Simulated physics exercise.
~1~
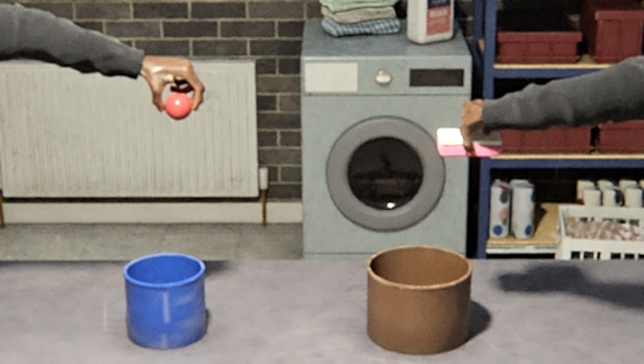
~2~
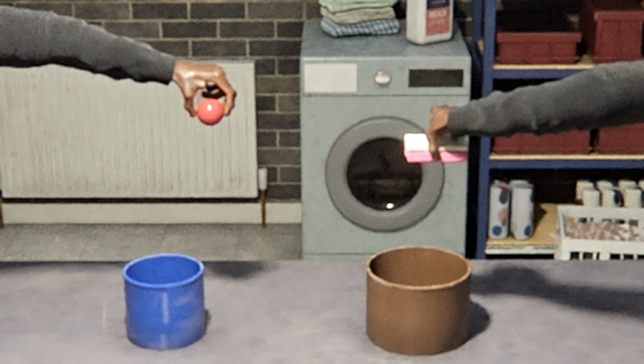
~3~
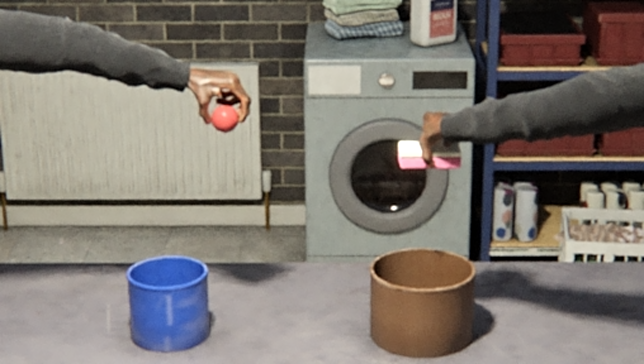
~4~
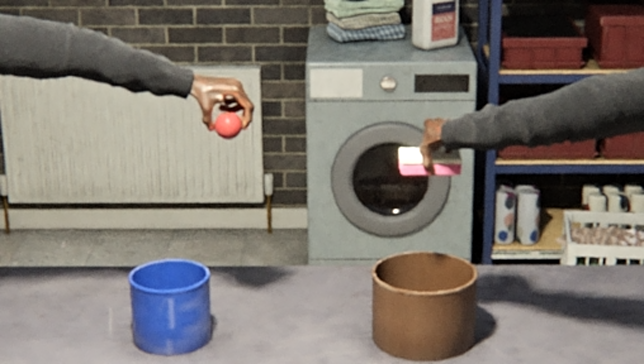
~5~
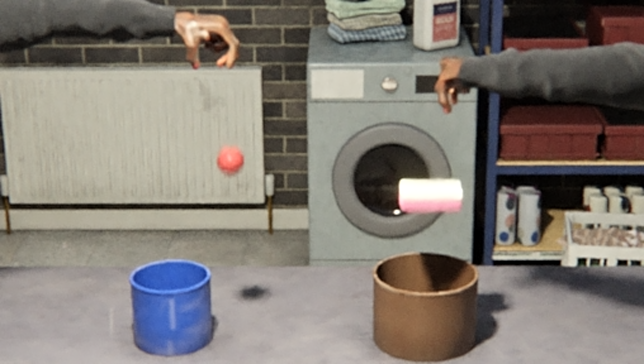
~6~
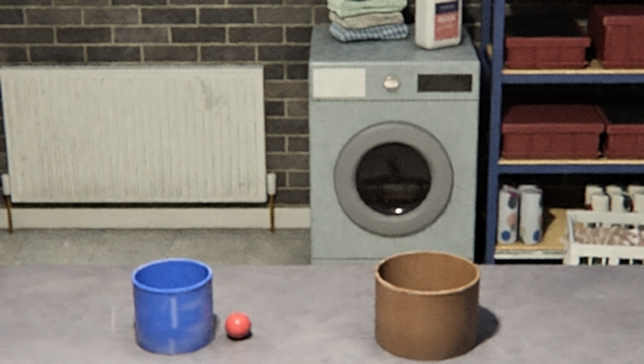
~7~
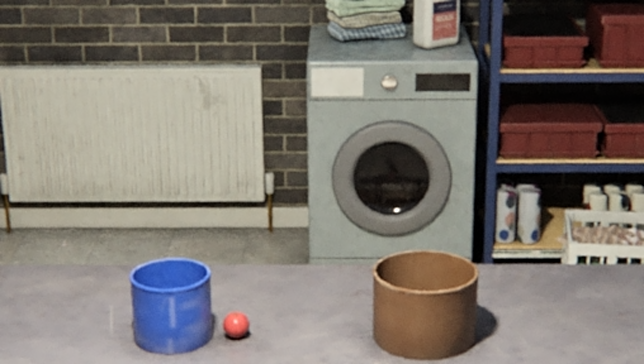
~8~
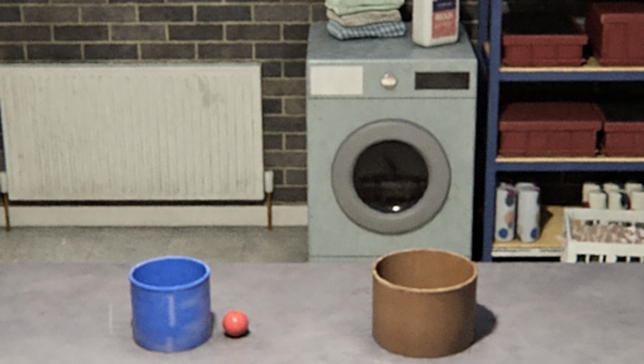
Two hands in dark grey sleeves reach in from either side of a laundry room, seen from the front over a grey surface by a slightly swaying camera. The left hand holds a small round red tomato, the right a pink and white sponge, above a blue container on the left and a wider brown pot on the right. Both hands move inward, pause, then let go and draw back. The tomato falls to the right of the blue container and rests beside it on the surface, while the sponge drops into the brown pot, out of sight.
